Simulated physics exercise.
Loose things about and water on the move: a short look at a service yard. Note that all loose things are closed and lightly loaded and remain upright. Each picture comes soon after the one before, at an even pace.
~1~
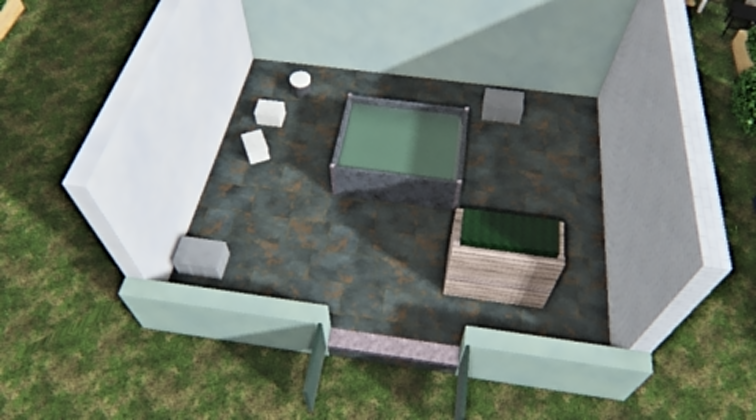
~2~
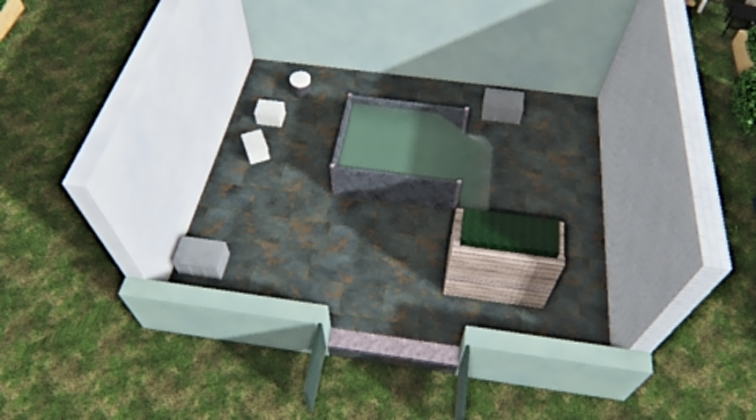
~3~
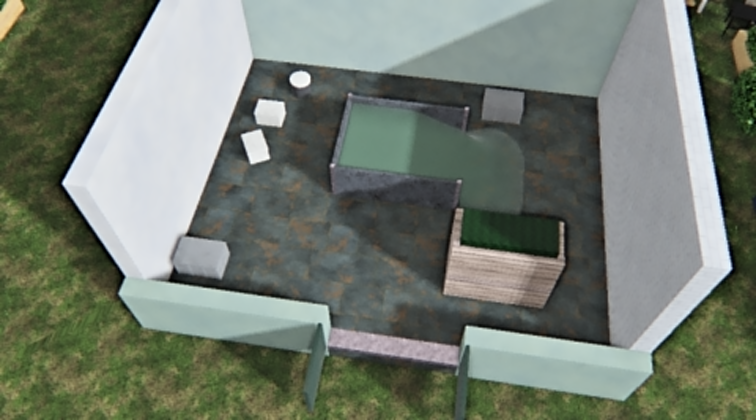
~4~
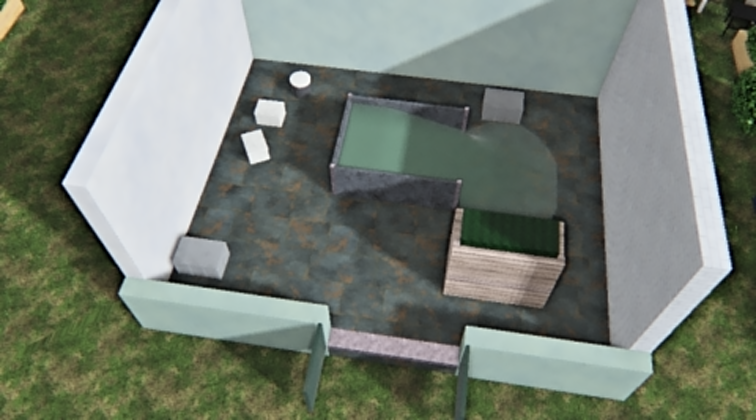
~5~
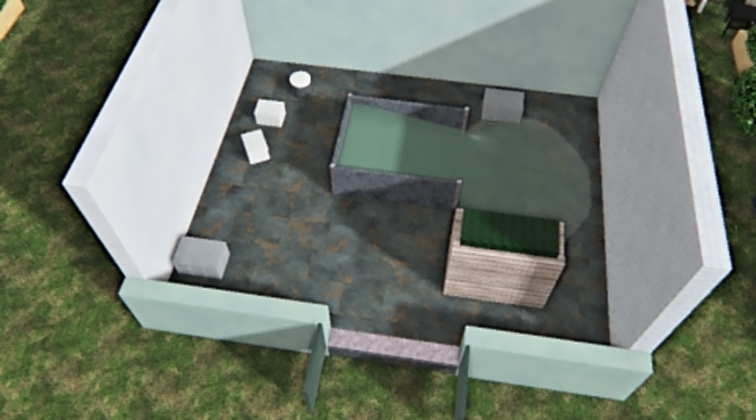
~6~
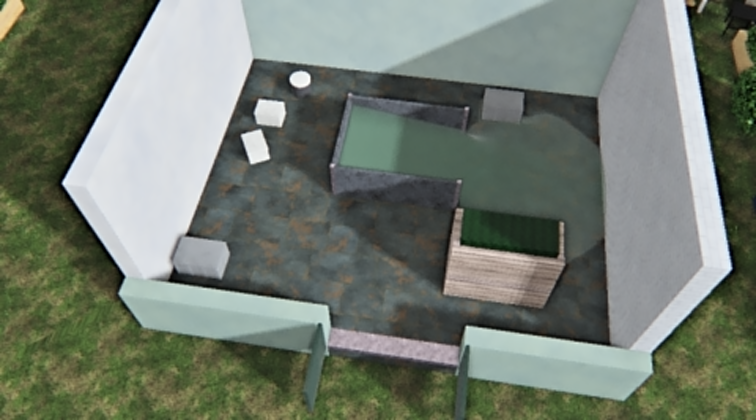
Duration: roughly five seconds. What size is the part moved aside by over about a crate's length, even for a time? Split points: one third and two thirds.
Counting the far movers, it's in the middle - a third to two thirds.
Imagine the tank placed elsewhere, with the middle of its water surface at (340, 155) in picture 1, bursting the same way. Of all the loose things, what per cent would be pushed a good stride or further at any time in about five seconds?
My guess is about 20 percent of them.
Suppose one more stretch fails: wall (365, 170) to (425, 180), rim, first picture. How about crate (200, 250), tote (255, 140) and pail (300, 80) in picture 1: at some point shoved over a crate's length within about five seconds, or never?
First over the mark, then over the mark, then below the mark.
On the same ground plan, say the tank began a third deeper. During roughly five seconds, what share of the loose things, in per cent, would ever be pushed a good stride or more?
Share displaced: Approx. 60 percent.
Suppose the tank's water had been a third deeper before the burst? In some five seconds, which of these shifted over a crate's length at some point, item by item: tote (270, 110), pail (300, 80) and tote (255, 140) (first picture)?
Note, listed order: Covered it / covered it / didn't cover it.
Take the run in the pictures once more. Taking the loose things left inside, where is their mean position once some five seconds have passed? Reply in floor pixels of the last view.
(254, 144).
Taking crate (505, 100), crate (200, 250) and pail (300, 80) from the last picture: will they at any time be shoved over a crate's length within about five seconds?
Went a long way, never got far, went a long way.
A moment on, 0 of 5 are well off their spots; 0 afloat.
Next, 0 of 5 are well off their spots; 0 afloat.
Later, 1 of 5 are well off their spots; 1 afloat.
In the end, 2 of 5 are well off their spots, and 2 have been at some point; 1 afloat.
